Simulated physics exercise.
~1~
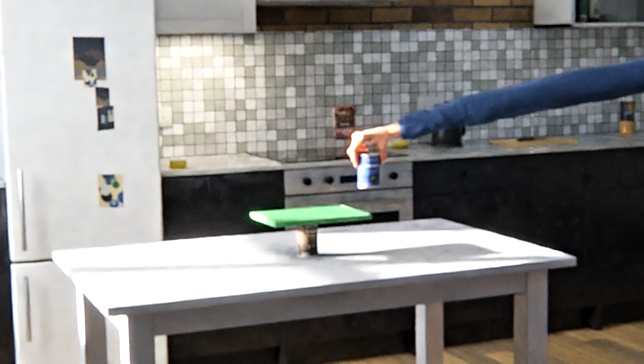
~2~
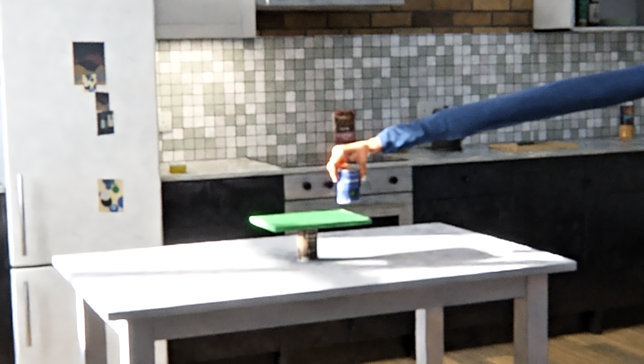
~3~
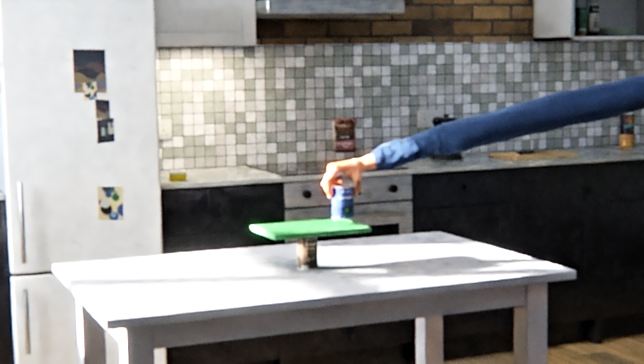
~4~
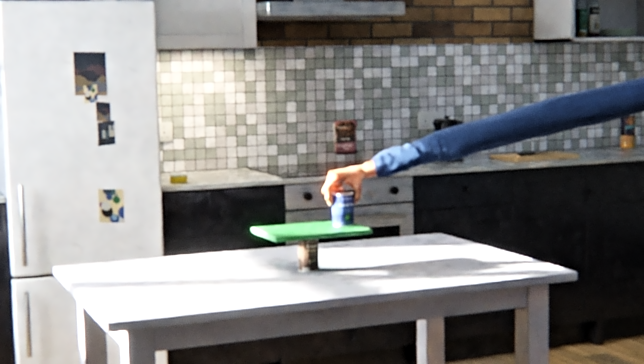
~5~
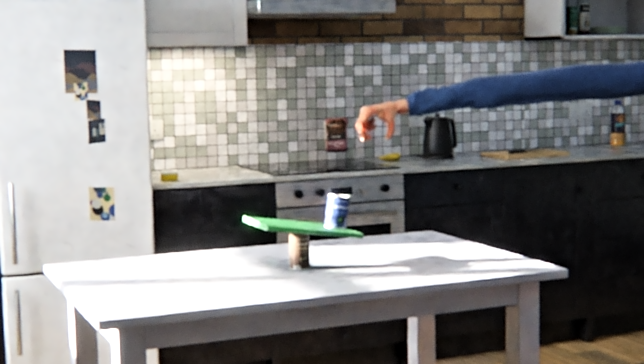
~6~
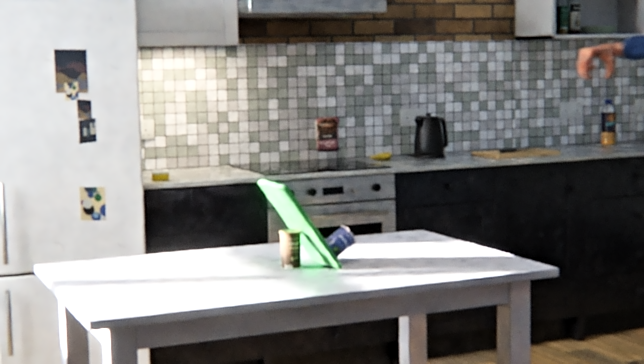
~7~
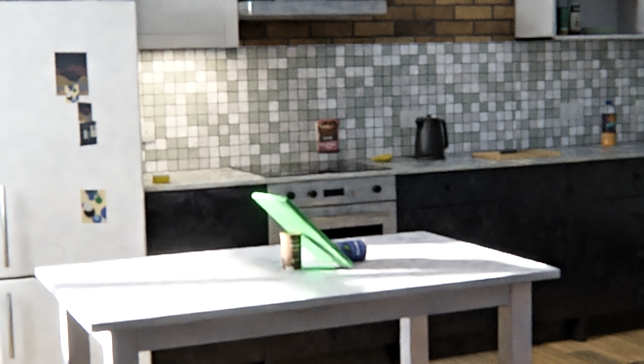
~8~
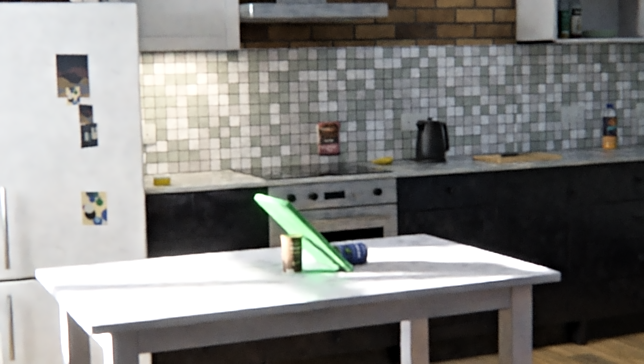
In this clip, a hand lowers a blue tin onto the right side of a green lid balanced on a brown tin, then lets go. The lid tips steeply to the right, and the blue tin slides onto the table, ending on its side beside the slanted lid and upright brown tin.
